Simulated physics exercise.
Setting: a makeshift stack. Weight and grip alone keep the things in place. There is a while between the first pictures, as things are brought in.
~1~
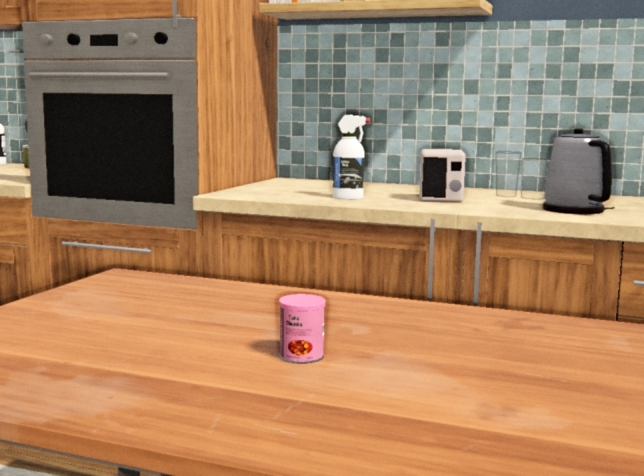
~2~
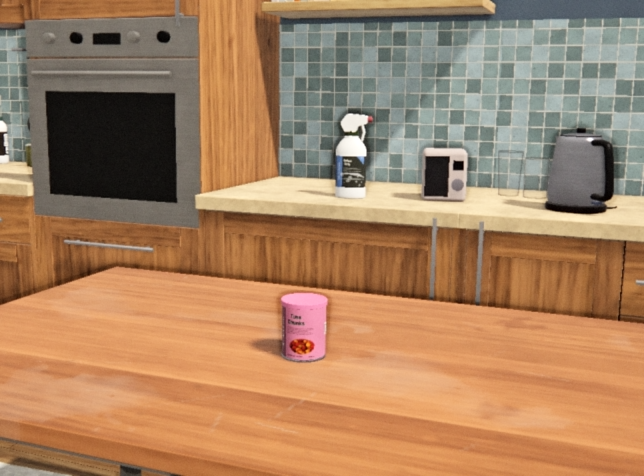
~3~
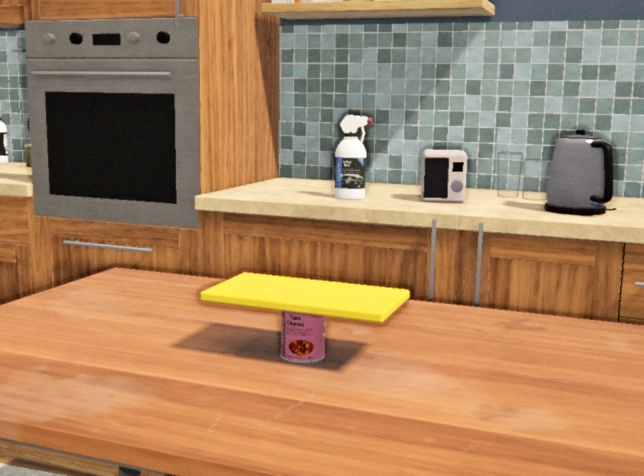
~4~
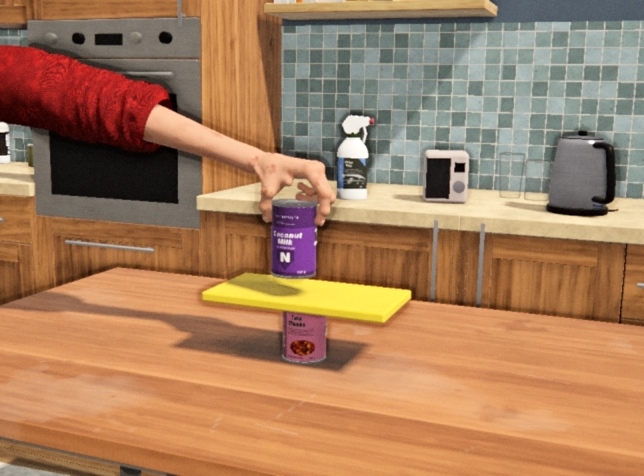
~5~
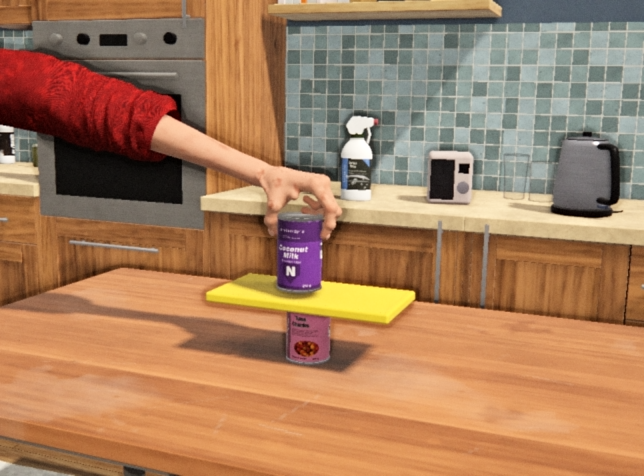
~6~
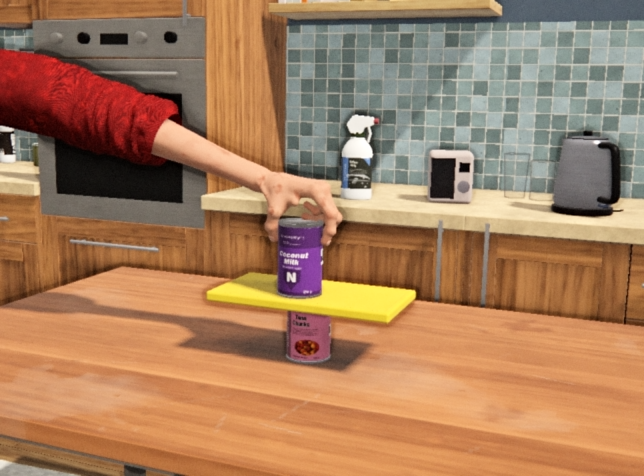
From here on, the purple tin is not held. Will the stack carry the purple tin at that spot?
My guess is the stack will stay standing.
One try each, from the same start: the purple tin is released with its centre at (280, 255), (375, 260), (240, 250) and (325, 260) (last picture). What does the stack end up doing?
So it stays steady first, tips over next, tips over after that, and stays steady last.
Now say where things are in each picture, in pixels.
The last thing is not in view yet, in the first frame.
The last thing is not in view yet, in the second frame.
The last thing is not in view yet; yellow lid (306, 295), in the third frame.
Still above its spot; purple tin (294, 238); yellow lid (308, 295), in the fourth frame.
Still above its spot; purple tin (300, 252); yellow lid (312, 296), in the fifth frame.
In place under the hand; purple tin (300, 258); yellow lid (312, 295), in the sixth frame.
Then, 0.20 s after the last picture, nothing has stirred.
Then, 0.40 s after the last picture, purple tin resting near (300, 258).
At rest, all 3 in place. Seen from the same camera at the end, purple tin near (300, 258). The stack holds.
